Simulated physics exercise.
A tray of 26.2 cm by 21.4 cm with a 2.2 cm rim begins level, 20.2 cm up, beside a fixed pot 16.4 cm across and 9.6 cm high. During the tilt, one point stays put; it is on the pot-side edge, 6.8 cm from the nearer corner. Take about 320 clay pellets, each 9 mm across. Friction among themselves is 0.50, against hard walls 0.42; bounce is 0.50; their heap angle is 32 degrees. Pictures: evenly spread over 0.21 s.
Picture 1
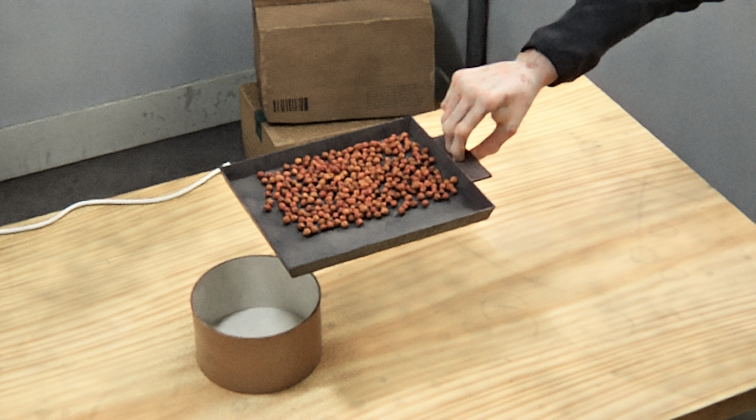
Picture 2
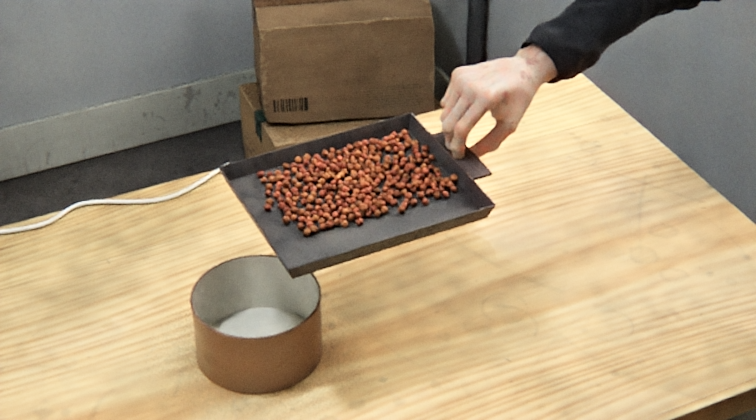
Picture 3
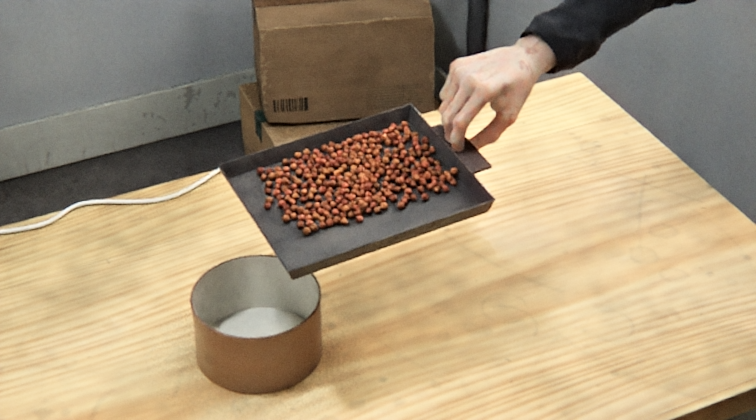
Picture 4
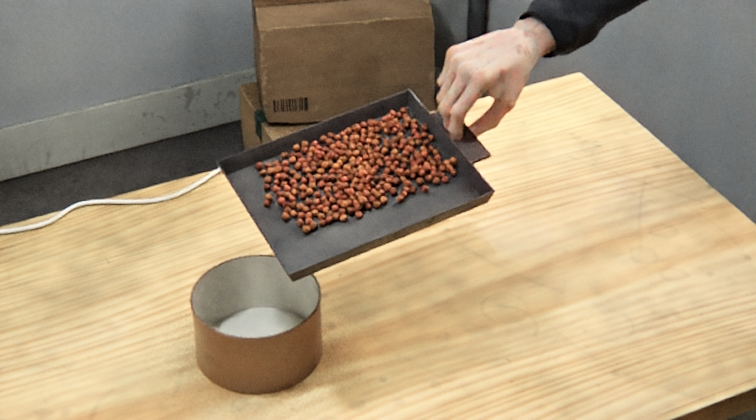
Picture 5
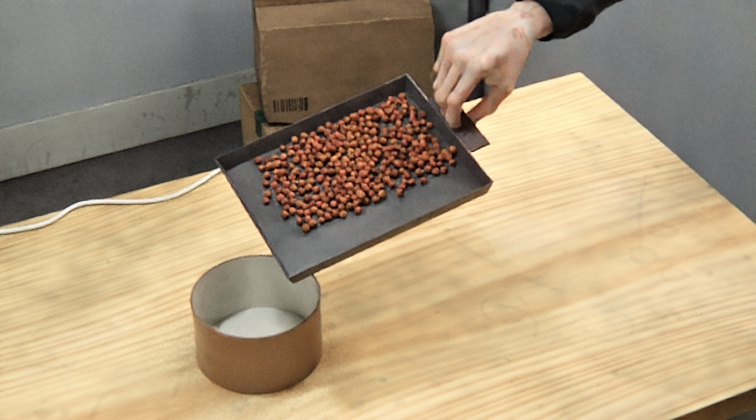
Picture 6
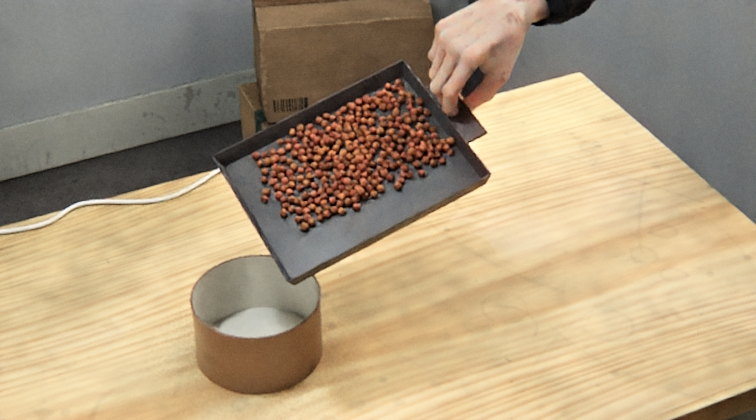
Hand gradually tilting a dark tray of small reddish-brown pellets above a round brown pot on a wooden table.
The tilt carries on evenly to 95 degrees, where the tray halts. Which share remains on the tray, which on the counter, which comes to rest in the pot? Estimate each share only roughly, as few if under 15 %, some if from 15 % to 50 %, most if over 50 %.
Roughly: Tray few, counter most, pot few.
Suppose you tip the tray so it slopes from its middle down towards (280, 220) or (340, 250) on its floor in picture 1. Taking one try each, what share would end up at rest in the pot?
The share comes to roughly 50 in a hundred, then roughly 0 in a hundred.
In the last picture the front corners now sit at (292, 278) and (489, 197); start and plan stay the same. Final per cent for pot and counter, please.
Pot 0 % / counter 100 %.
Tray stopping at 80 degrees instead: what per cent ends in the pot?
Result: Close to 5 %.
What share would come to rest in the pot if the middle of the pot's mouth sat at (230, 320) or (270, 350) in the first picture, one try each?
The shares would be near 30 and 100 per cent respectively.
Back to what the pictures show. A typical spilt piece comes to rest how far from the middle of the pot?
That comes to near 18 cm.
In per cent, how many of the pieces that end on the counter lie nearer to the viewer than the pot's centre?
Roughly 100 percent of the spill.
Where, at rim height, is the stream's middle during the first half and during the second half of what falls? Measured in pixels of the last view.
(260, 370) first, (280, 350) later, roughly.
Then, 0.31 s after the last picture, tilt 57 degrees; the tray holds 100 %, the pot 0 %.
Then, 0.51 s after the last picture, tilt 82 degrees; the tray holds 45 %, the pot 0 %.
Then, 0.82 s after the last picture, tilt 95 degrees; the tray holds 0 %, the pot 5 %.
In the end, tray 0 %, counter 95 %, pot 5 %.
